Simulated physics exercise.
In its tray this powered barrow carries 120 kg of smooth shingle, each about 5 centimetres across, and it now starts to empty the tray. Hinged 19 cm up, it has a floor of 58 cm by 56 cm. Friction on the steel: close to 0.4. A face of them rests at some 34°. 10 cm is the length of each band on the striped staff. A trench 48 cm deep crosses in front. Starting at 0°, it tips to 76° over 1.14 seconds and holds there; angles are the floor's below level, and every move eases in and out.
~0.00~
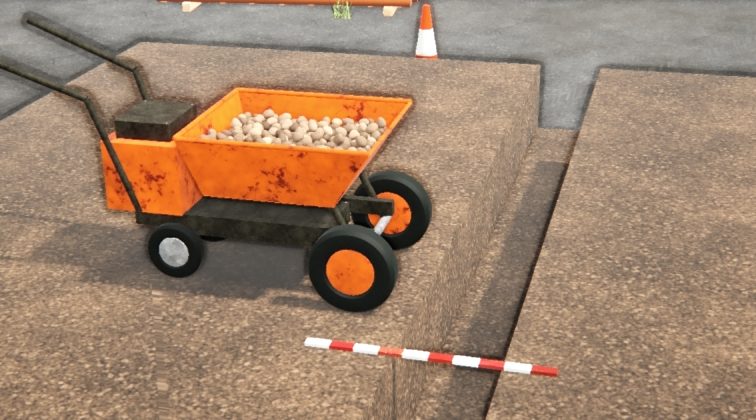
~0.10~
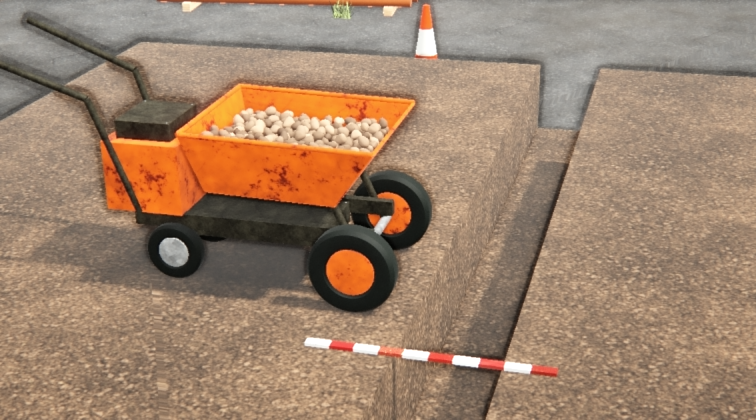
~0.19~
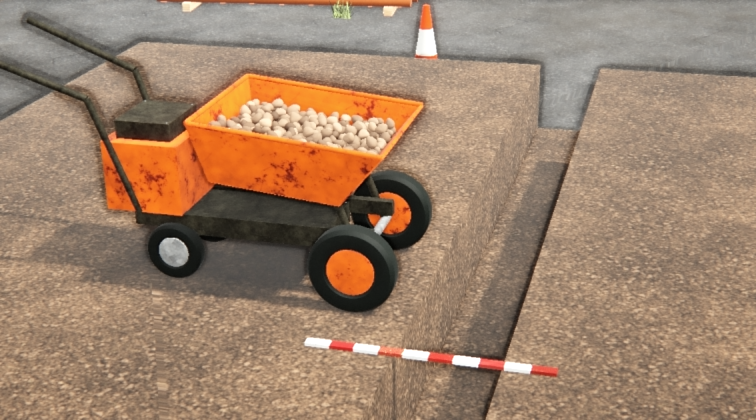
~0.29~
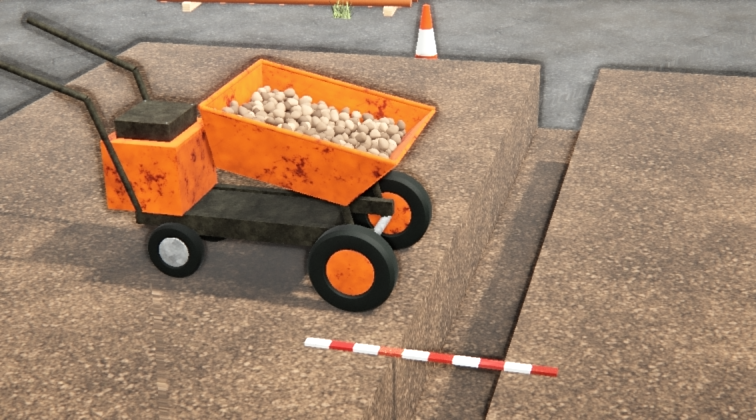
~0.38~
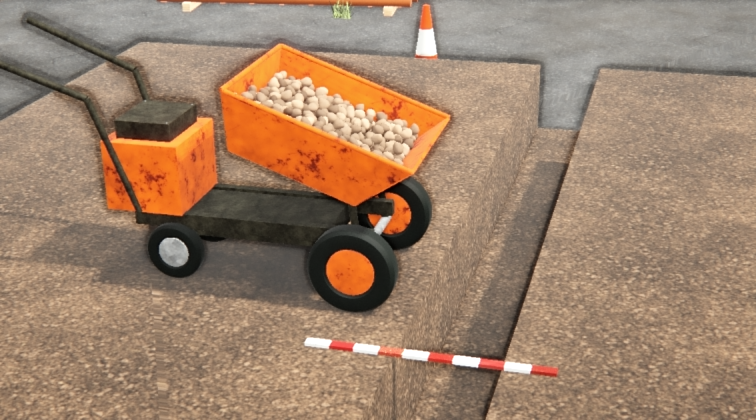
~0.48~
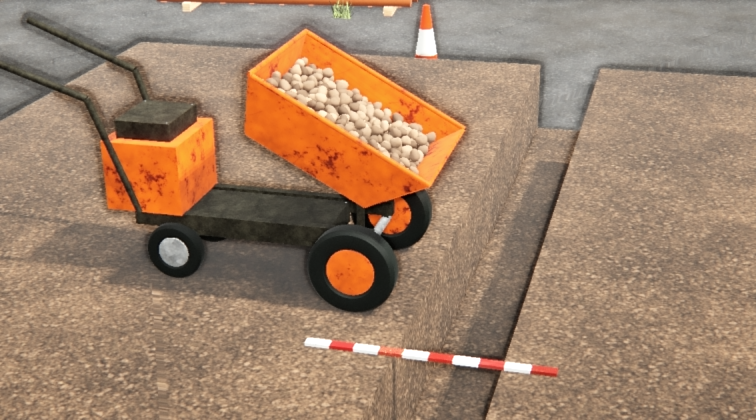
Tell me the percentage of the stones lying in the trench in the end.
Close to 32 %.
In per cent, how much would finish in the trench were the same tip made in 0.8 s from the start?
It'd be some 25 per cent.
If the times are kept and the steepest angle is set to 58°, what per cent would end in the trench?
Share in trench: Approx. 35%.
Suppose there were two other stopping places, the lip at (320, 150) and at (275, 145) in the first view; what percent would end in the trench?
85 % and 100 %.
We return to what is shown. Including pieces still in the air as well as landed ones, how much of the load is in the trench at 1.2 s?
Some 10 per cent of the load by that point.
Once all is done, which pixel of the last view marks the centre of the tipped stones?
Roughly at pixel (570, 292).
After 0.9 s the floor is at 65°; 100 % in the tray; the foremost stones are at (491, 223).
After 1.2 s the floor is at 76°; 41 % in the tray, 11 % in the trench, 48 % past the trench; the foremost stones are at (636, 287).
After 1.6 s the floor is at 76°; 9 % in the tray, 21 % in the trench, 70 % past the trench; the foremost stones are past the picture's edge.
After 3.5 s the floor is at 76°; 0 % in the tray, 32 % in the trench, 68 % past the trench; the foremost stones are past the picture's edge.
